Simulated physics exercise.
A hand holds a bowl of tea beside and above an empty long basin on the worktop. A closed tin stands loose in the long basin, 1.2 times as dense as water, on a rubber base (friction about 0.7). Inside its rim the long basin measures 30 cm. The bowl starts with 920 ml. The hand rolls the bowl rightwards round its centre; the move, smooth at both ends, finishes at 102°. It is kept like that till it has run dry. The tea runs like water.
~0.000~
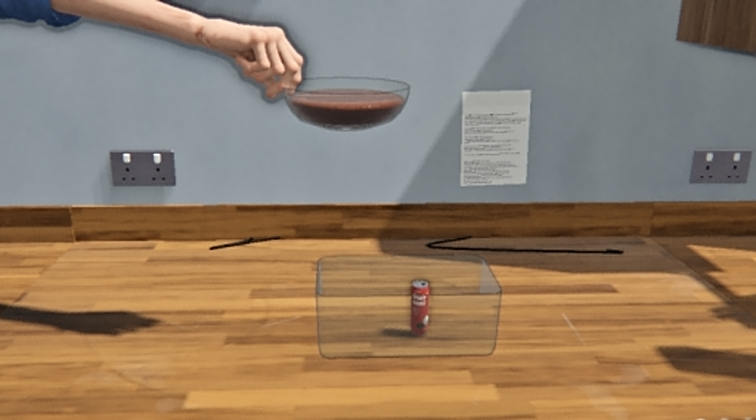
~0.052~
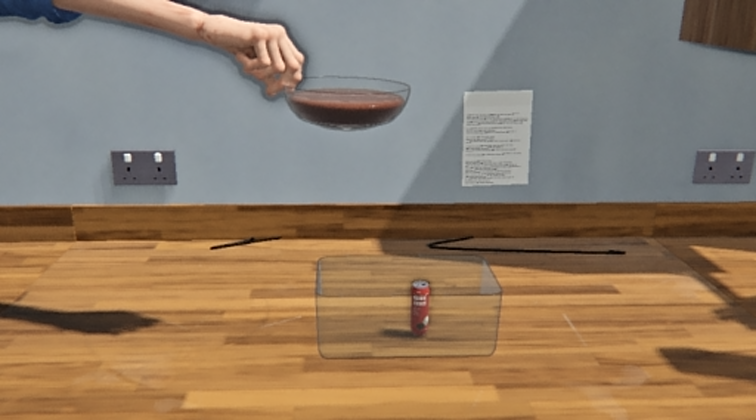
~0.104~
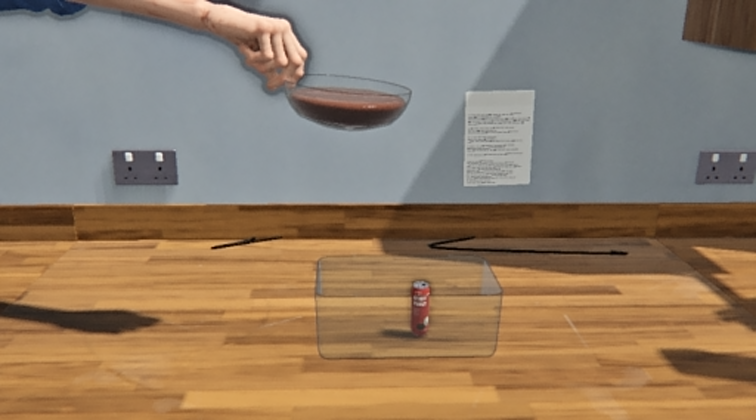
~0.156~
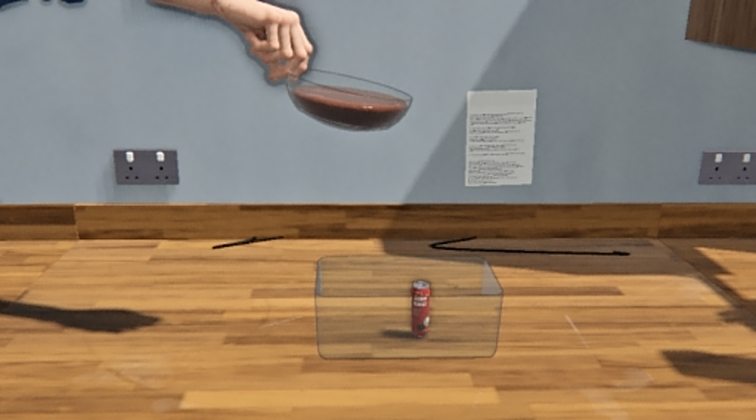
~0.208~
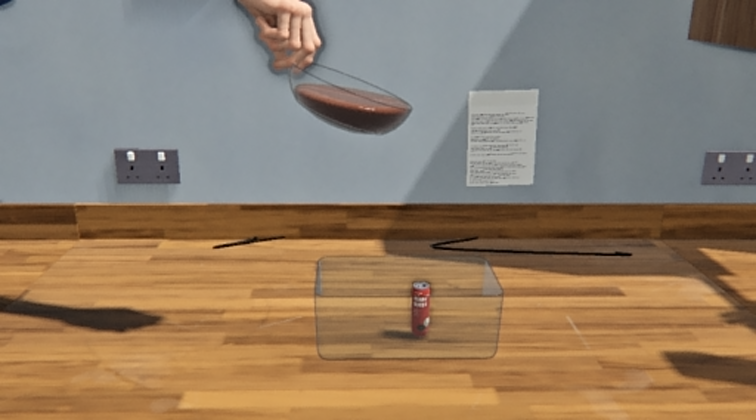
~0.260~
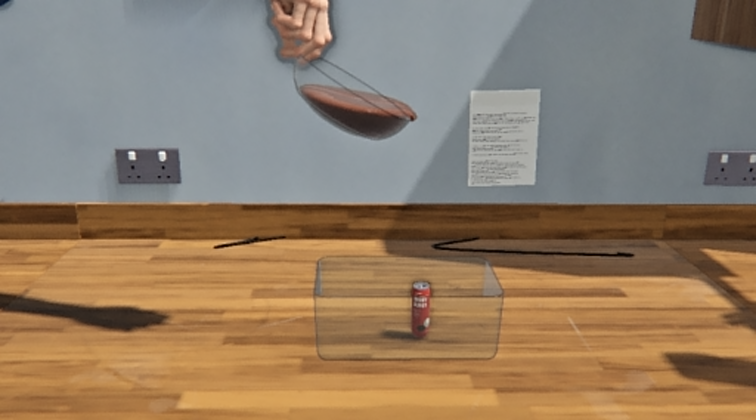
In this clip, a hand holds a clear bowl of reddish-brown liquid above a transparent basin containing a red can on a wooden worktop, then tilts the bowl rightwards, bringing the liquid to its lowered right edge.
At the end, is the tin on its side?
The tin falls.
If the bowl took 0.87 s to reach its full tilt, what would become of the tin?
Then it goes over.
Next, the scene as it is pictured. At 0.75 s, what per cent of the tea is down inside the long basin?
Some 74 per cent.
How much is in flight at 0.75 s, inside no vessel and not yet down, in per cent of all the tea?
Near 26 in a hundred.
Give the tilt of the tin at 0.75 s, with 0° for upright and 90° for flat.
About 25°.
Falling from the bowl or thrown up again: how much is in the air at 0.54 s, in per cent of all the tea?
Some 78 per cent.
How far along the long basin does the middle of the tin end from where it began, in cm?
Some 7.0 cm.
By 0.54 s the tilt is 90° and 5 per cent is still to pour; the tin stands where it began.
By 0.75 s the tilt is 102° and 0 per cent is still to pour; the tin leans 24°.
By 0.96 s the tilt is 102° and 0 per cent is still to pour; the tin lies on its side.
By 1.20 s the tilt is 102° and 0 per cent is still to pour; the tin lies on its side.
At rest the tin lies on its side.
